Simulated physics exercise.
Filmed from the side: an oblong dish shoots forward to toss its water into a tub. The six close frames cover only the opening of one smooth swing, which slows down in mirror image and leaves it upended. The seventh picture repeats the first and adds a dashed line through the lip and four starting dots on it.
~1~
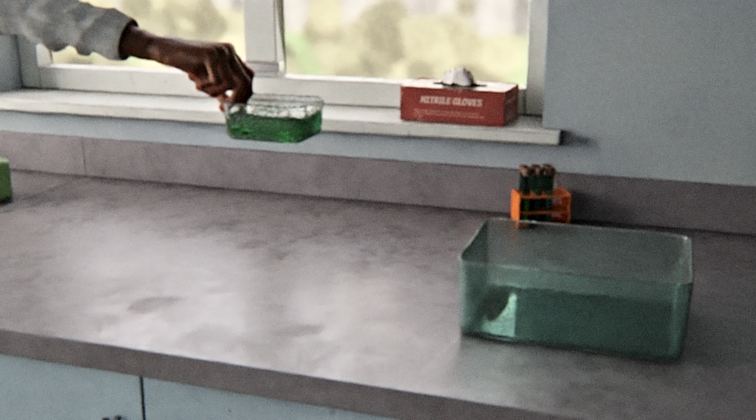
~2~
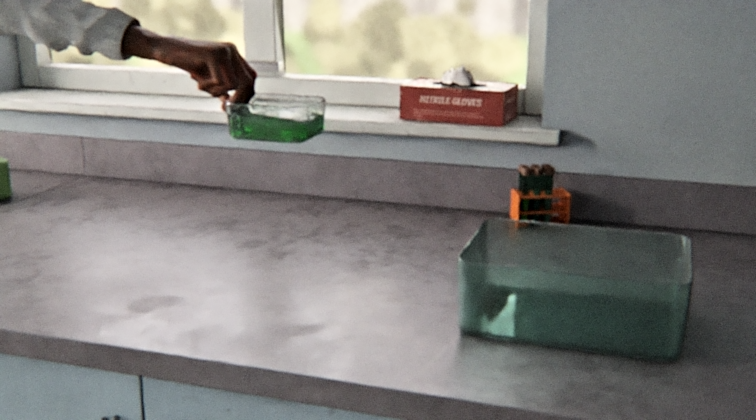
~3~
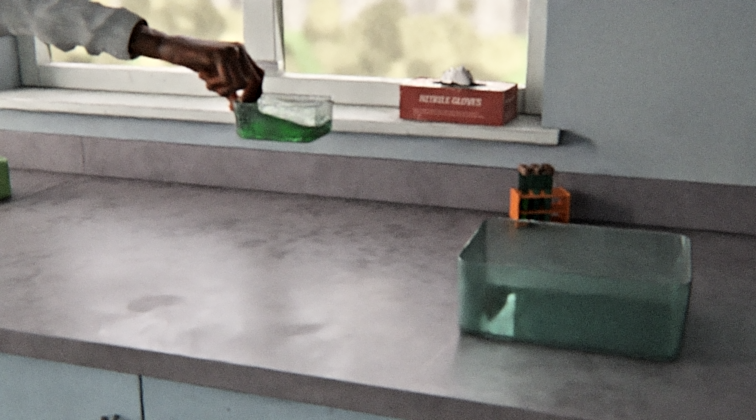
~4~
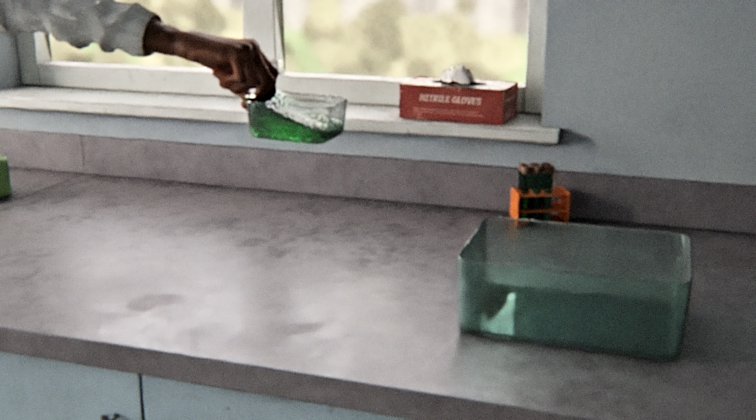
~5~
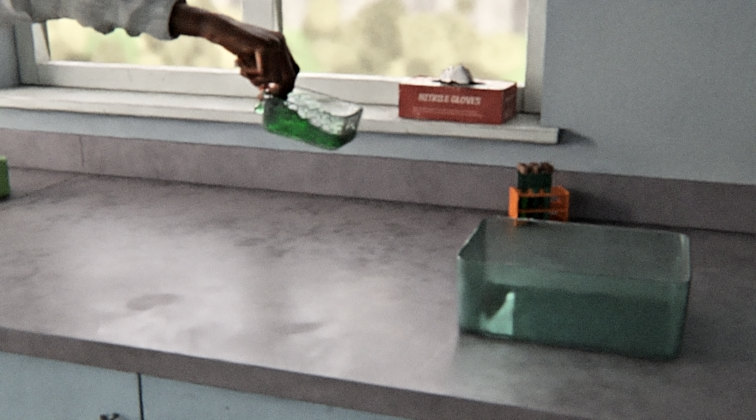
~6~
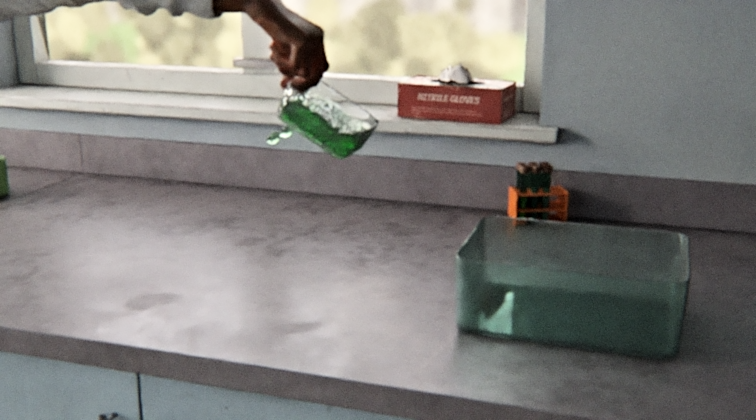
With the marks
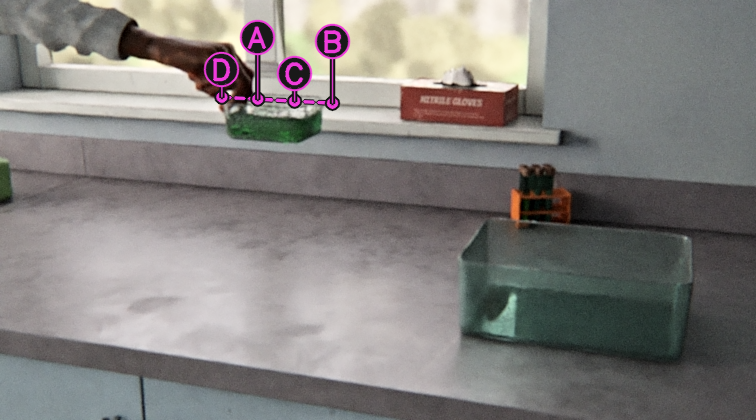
The clip opens with a hand holding a clear dish of green liquid upright above a gray counter, left of a larger tub. The hand moves the dish rightward as the liquid sloshes and slips over the rim at left, then tilts it right-side down while green drops hang beside it.
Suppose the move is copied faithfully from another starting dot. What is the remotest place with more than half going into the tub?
Dot B just does it.
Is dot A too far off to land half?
Yes, it does.
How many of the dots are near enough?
One.
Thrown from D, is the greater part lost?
Yes.
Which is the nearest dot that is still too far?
It is C.
On the marked copy, A at (257, 99); B at (332, 103); C at (294, 101); D at (221, 97).
Choosing A, about 0 % lands in the tub, 98 % falls short.
Choosing B, about 73 % lands in the tub, 21 % falls short and 6 % goes beside or beyond.
Choosing C, about 11 % lands in the tub, 86 % falls short and 3 % goes beside or beyond.
Choosing D, about 0 % lands in the tub, 100 % falls short.
